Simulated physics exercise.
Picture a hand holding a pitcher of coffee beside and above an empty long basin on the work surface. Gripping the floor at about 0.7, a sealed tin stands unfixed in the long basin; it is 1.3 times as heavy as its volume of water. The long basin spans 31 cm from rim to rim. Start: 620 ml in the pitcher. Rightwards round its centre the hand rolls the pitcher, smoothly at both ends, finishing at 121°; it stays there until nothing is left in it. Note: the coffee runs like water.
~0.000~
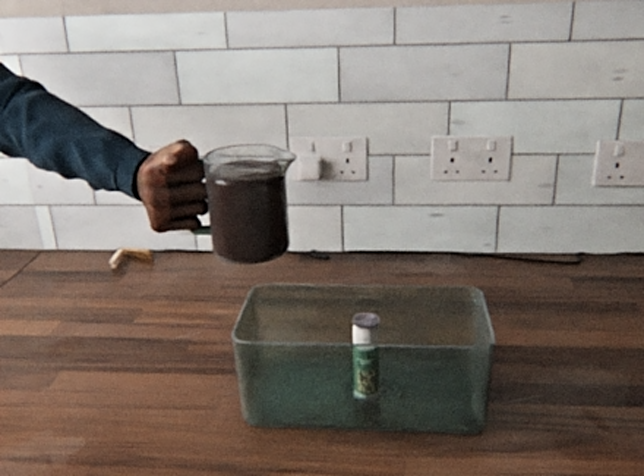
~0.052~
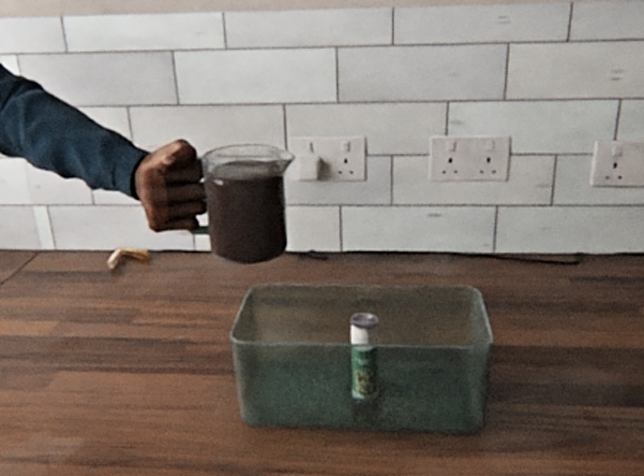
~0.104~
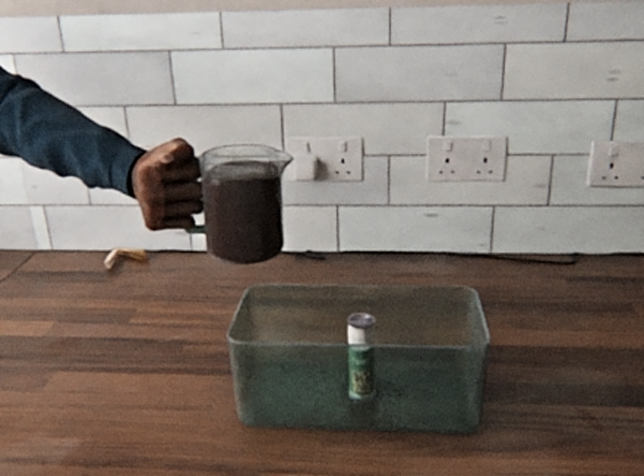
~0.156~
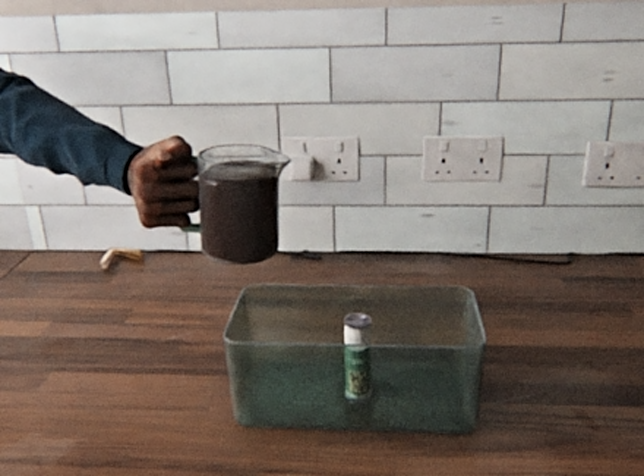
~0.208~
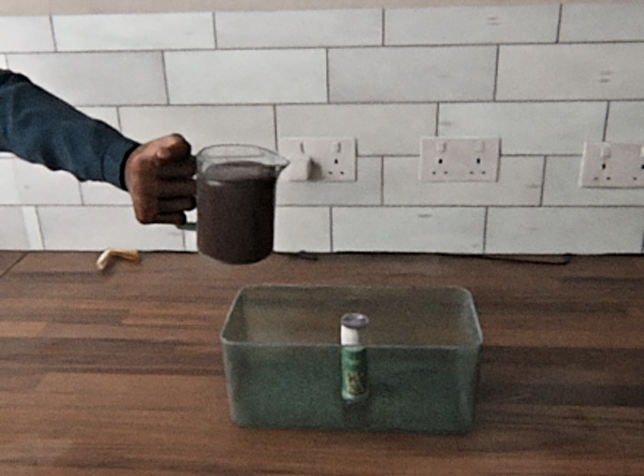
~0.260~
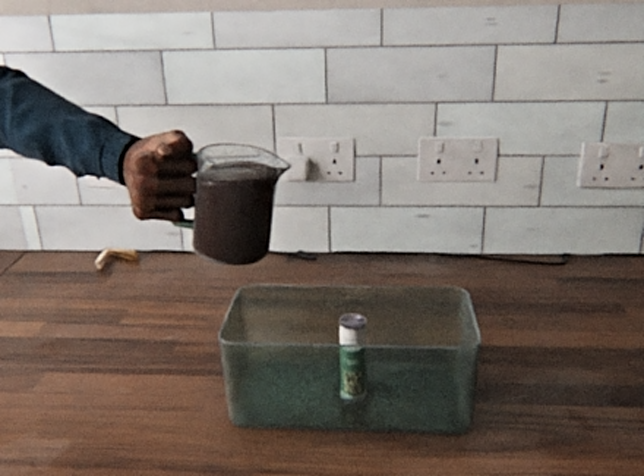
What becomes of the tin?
Not tipped.
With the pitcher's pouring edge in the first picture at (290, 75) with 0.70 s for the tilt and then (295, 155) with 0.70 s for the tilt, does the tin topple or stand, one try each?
Trial 1 - tin stays standing; trial 2 - tin tips.
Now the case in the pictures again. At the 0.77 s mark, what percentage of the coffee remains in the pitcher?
Portion remaining: Approx. 82 per cent.
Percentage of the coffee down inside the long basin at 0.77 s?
4 %, more or less.
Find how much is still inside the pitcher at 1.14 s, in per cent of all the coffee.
What remains is about 22 percent of it all.
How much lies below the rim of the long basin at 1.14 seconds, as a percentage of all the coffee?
Roughly 60 percent of it.
After 0.77 s the tilt is 66° and 83 per cent is still to pour; the tin stands where it began.
After 1.14 s the tilt is 108° and 22 per cent is still to pour; the tin stands where it began.
After 1.53 s the tilt is 121° and 0 per cent is still to pour; the tin stands where it began.
After 1.96 s the tilt is 121° and 0 per cent is still to pour; the tin stands where it began.
In the end the tin stands where it began.
